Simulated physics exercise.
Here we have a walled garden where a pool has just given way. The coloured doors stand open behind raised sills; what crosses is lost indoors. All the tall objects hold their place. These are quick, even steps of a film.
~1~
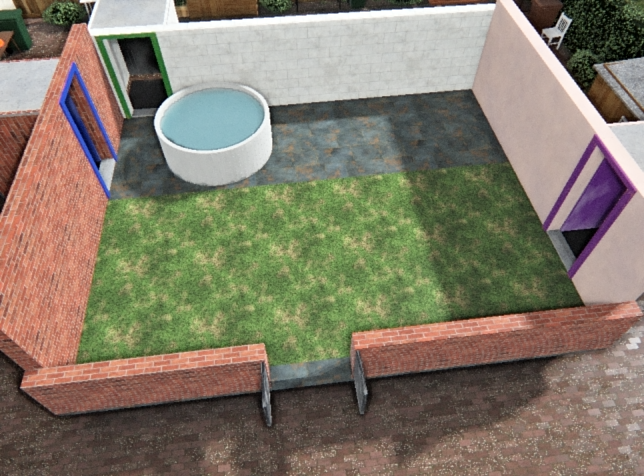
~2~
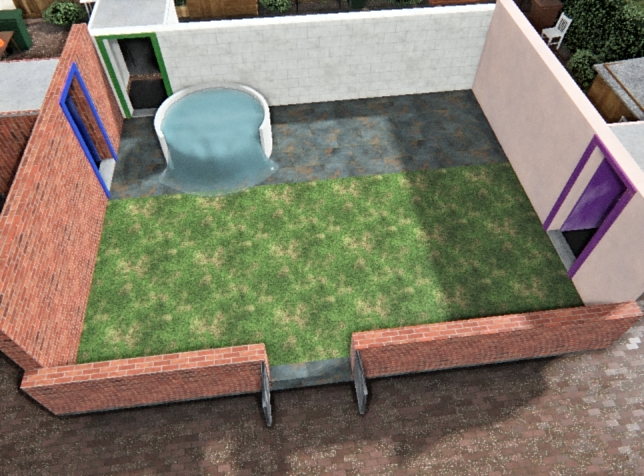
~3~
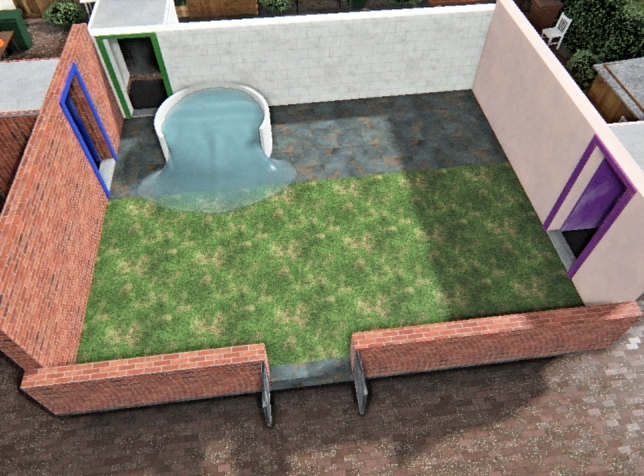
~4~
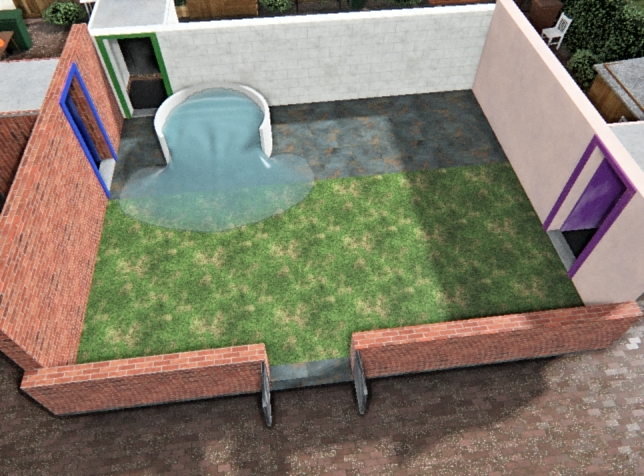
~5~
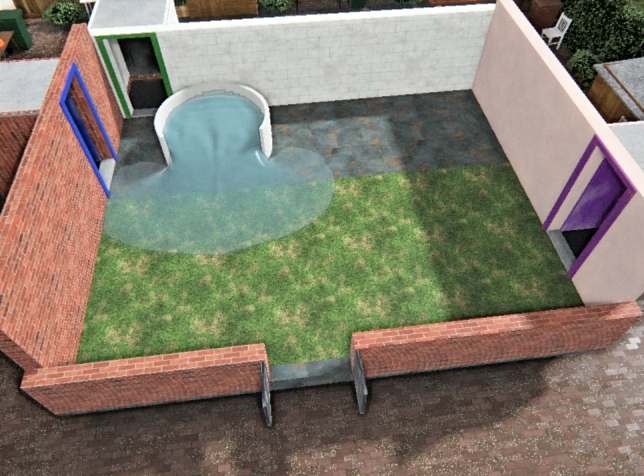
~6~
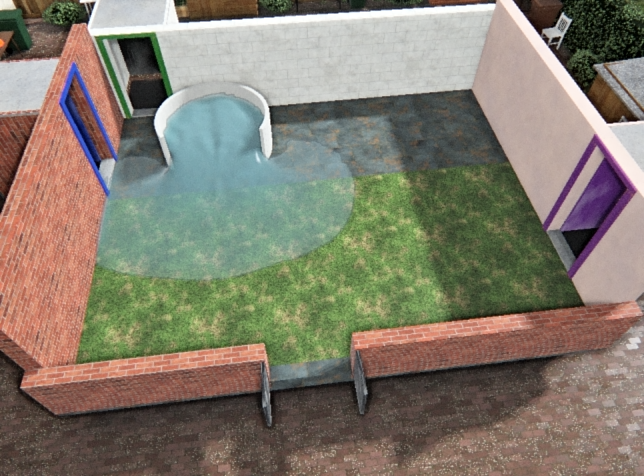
In the video, the front of a round white pool in a walled garden gives way, and water pours out across the dark paving, then spreads over the grass in a widening sheet toward the left brick wall.
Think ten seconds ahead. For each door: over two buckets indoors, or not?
One by one: The green door takes more than that; the blue door stays under that; the purple door stays under that.
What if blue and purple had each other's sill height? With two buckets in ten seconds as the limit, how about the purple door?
Then: Purple door lets less in.
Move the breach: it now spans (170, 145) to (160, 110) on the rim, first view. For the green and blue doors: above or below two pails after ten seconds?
Green goes over, blue passes that mark.
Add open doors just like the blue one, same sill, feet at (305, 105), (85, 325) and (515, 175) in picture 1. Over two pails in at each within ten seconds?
In that order: Stays under, passes that mark, keeps below it.
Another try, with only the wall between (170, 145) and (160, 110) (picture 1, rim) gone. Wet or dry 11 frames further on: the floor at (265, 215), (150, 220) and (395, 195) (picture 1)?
As listed: Not flooded, awash, dry.
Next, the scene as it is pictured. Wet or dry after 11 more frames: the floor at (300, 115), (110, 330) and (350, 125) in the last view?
One after the other: Free of water, awash, free of water.
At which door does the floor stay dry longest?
The purple one.
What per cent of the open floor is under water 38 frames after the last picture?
About 70 per cent.
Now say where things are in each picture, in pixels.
The first frame shows the pool at (213, 118) is whole and still.
In the second frame, the front is at (162, 176), out from the gap at (217, 174).
In the third frame, water pours out at (217, 175) and has run to (293, 172).
In the fourth frame, water pours out at (218, 177) and has run to (124, 202).
In the fifth frame, the front is at (104, 223), out from the gap at (218, 177).
In the sixth frame, water pours out at (218, 178) and has run to (97, 260).
A moment on, water covers 35 % of the floor; the green door not reached, the blue door under two buckets in, the purple door not reached.
Next, water covers 50 % of the floor; the green door not reached, the blue door under two buckets in, the purple door not reached.
Then, water covers 60 % of the floor; the green door wet at the sill, nothing in, the blue door under two buckets in, the purple door not reached.
Later, water covers 70 % of the floor; the green door under two buckets in, the blue door under two buckets in, the purple door not reached.
In the end, water covers 90 % of the floor; the green door over two buckets in, the blue door under two buckets in, the purple door under two buckets in.
